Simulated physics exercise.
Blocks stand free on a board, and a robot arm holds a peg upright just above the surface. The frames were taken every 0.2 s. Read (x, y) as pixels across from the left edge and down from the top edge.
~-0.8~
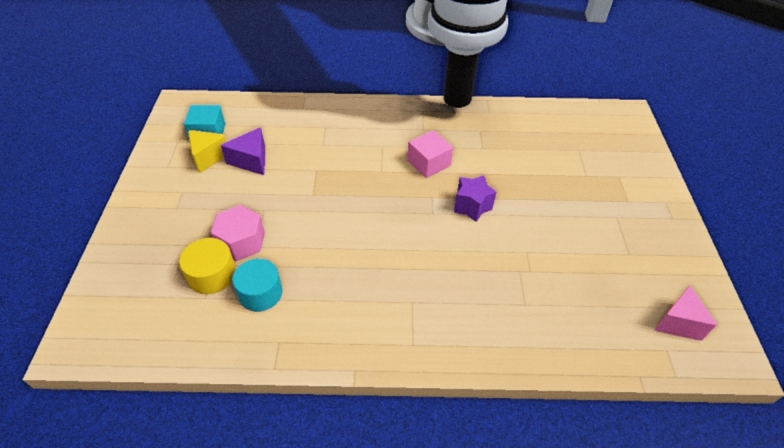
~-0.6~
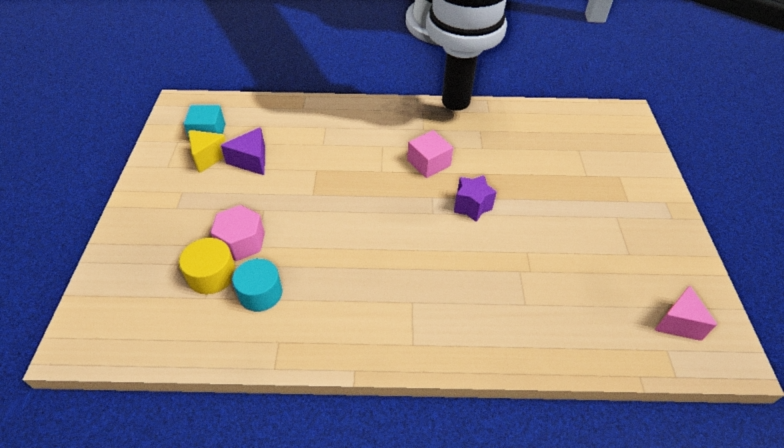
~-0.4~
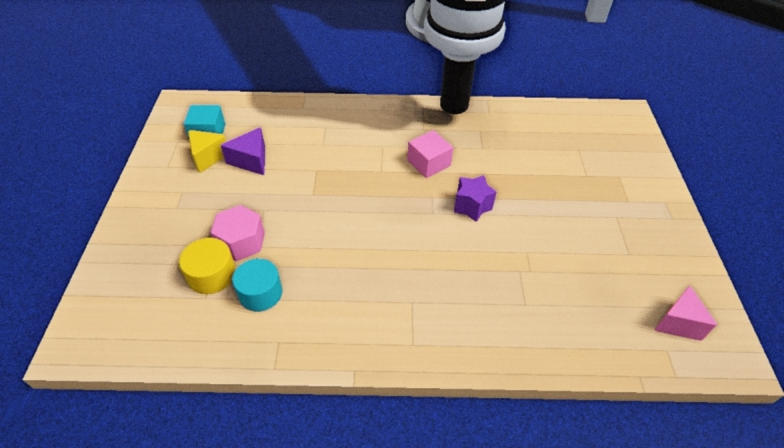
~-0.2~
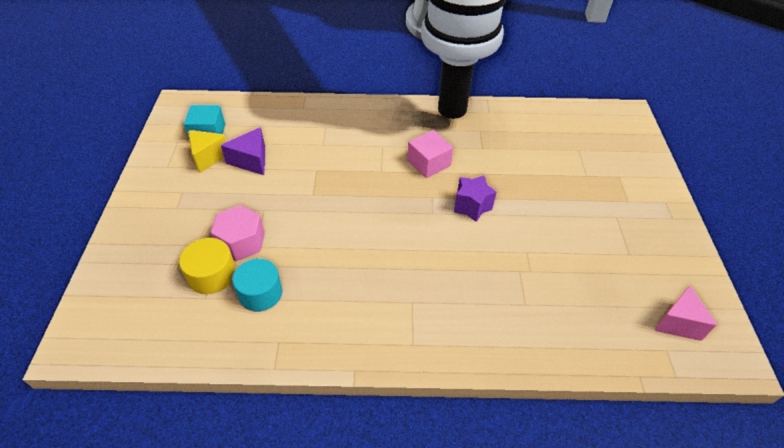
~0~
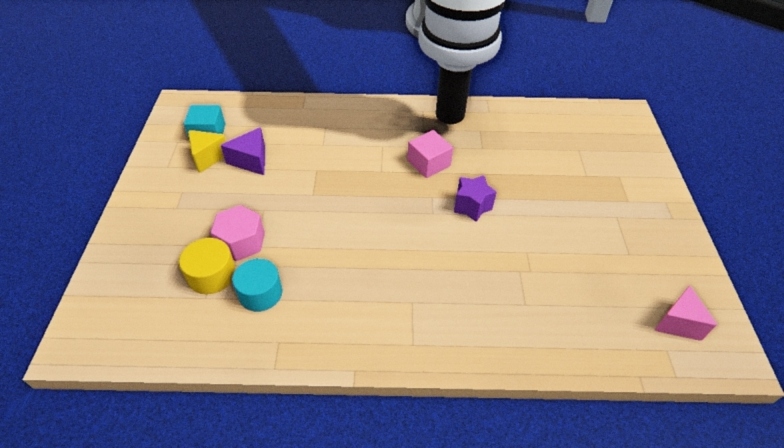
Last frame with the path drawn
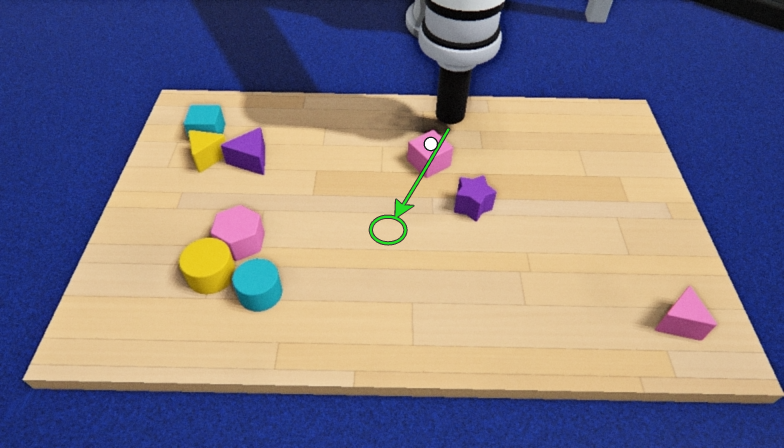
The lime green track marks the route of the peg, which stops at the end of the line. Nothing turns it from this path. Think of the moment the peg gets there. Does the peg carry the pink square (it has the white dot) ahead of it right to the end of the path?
It seems so.
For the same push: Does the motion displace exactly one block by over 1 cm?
Yes, that is what happens.
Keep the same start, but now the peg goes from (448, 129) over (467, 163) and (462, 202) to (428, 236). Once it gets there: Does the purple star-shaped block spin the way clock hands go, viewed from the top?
I expect not.
Drawn move, straight from (448, 129) to (388, 230); the dot is on the pink square.
On the path given first. One third of the way, peg (432, 147); pink square (417, 160), turned 20° anticlockwise.
Two thirds of the way, peg (412, 180); pink square (394, 195), turned 20° anticlockwise.
At the end, peg (388, 217); pink square (368, 235), turned 15° anticlockwise; purple star-shaped block still.
